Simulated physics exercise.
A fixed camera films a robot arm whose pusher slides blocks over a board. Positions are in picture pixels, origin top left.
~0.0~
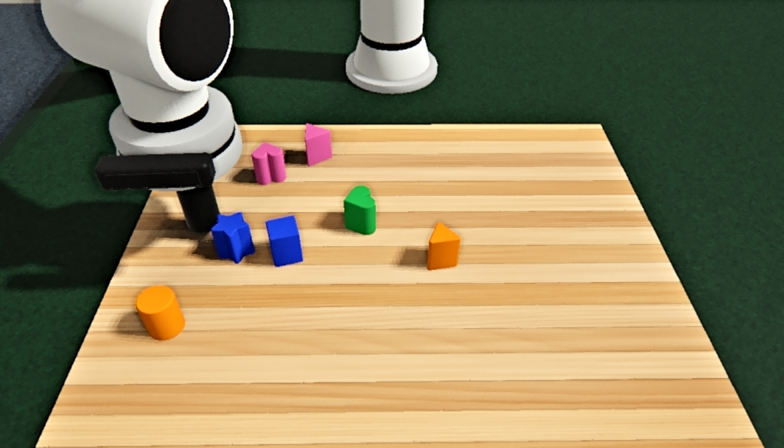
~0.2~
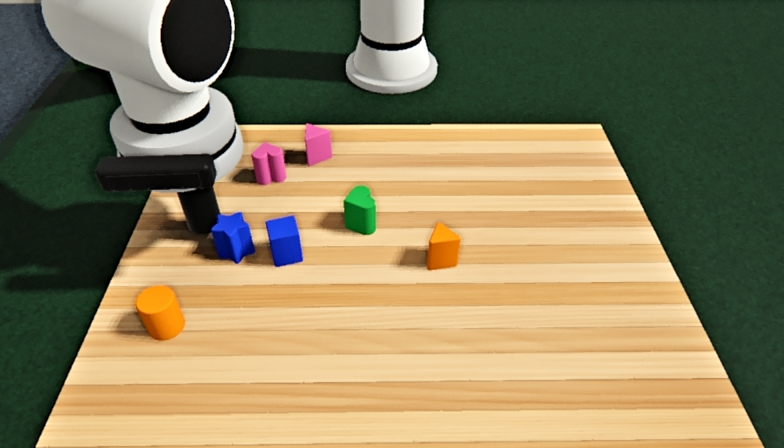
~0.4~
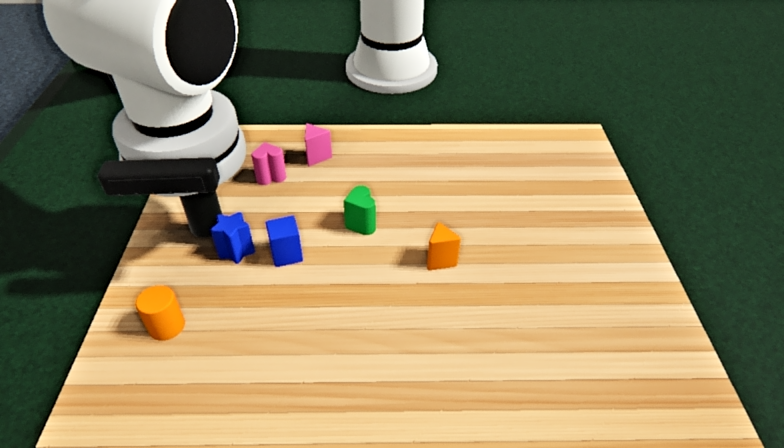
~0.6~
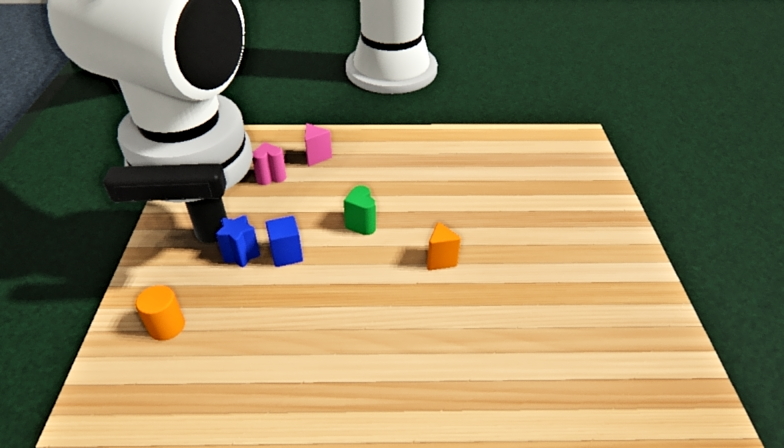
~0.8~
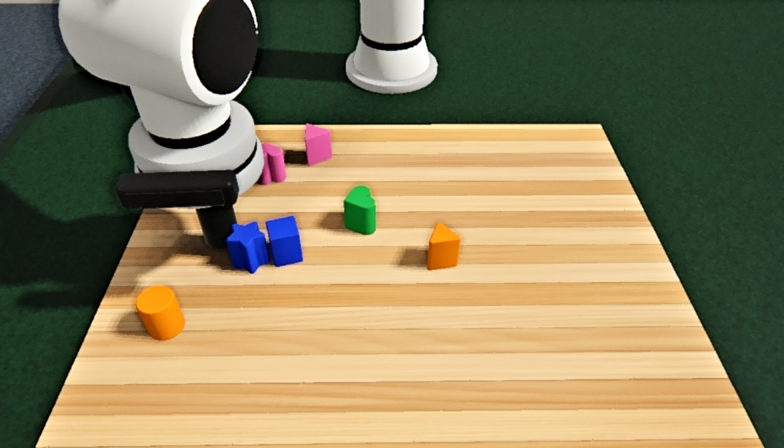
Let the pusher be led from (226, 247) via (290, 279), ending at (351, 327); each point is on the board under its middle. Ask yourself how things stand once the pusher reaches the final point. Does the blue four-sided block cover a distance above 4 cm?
I believe not.
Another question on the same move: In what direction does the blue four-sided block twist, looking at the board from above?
From overhead, anticlockwise.
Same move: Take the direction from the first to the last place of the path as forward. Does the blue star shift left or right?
Taking start-to-end as forward, the block's sideways shift goes to the right.
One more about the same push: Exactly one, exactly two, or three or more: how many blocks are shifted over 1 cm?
The result: Two blocks.
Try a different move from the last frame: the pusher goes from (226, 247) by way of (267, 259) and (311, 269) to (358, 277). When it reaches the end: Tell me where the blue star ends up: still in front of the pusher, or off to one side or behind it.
The pusher loses it on the way.
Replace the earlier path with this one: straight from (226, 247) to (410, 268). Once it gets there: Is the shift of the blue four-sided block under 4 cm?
That would be a no.
The first path, step by step. One third of the way, pusher (268, 257); blue star (277, 259), turned 55° clockwise; blue four-sided block (297, 228), turned 20° anticlockwise.
Two thirds of the way, pusher (310, 285); blue star (309, 293), turned 75° clockwise; blue four-sided block (302, 227), turned 35° anticlockwise.
At the end, pusher (350, 318); blue star (323, 322), turned 125° clockwise; blue four-sided block (302, 227), turned 35° anticlockwise.
